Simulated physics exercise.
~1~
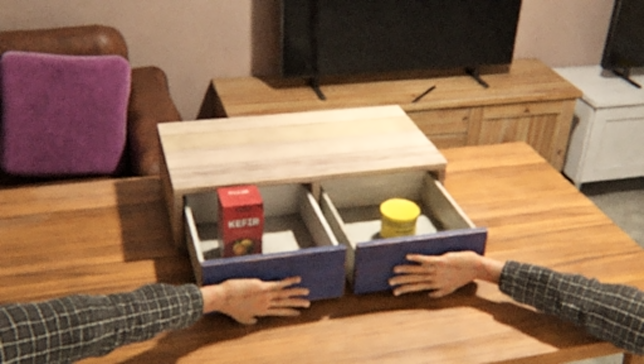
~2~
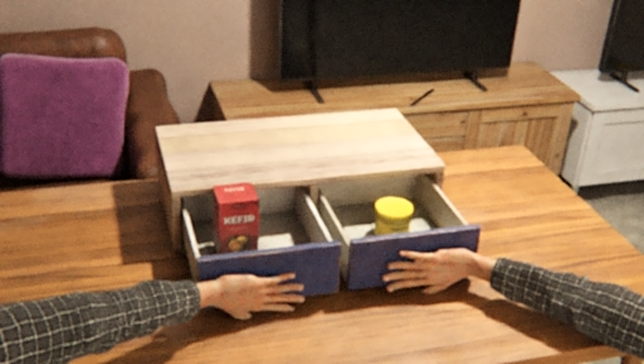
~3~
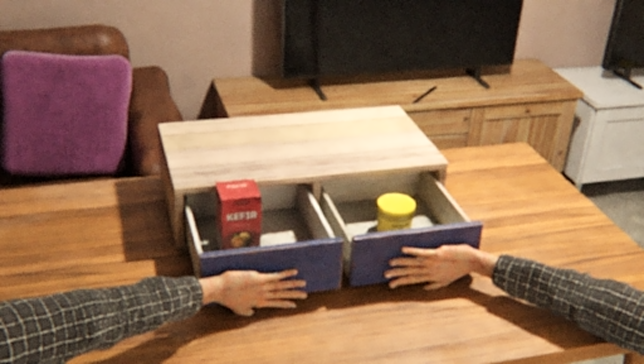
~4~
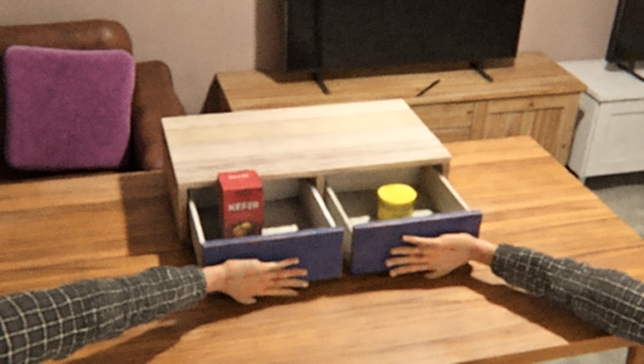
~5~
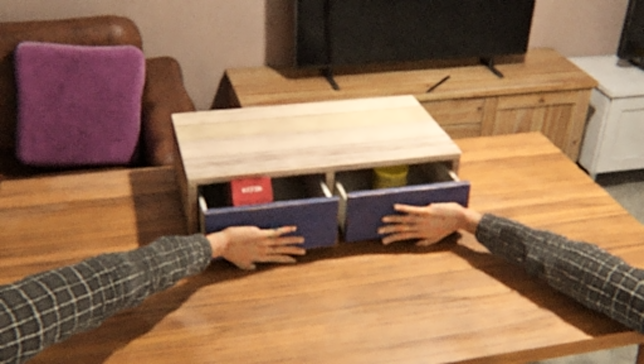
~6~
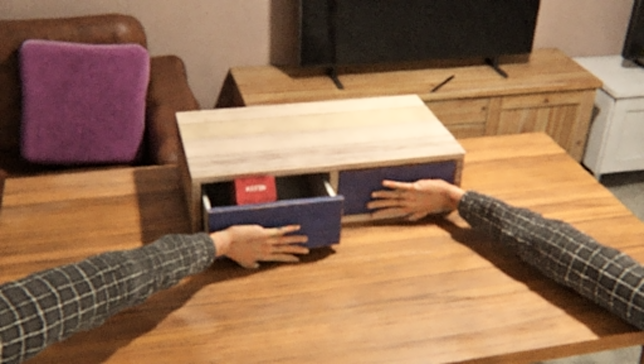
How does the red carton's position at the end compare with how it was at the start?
At the start the red carton stands upright in the left drawer, but by the end it is leaning.
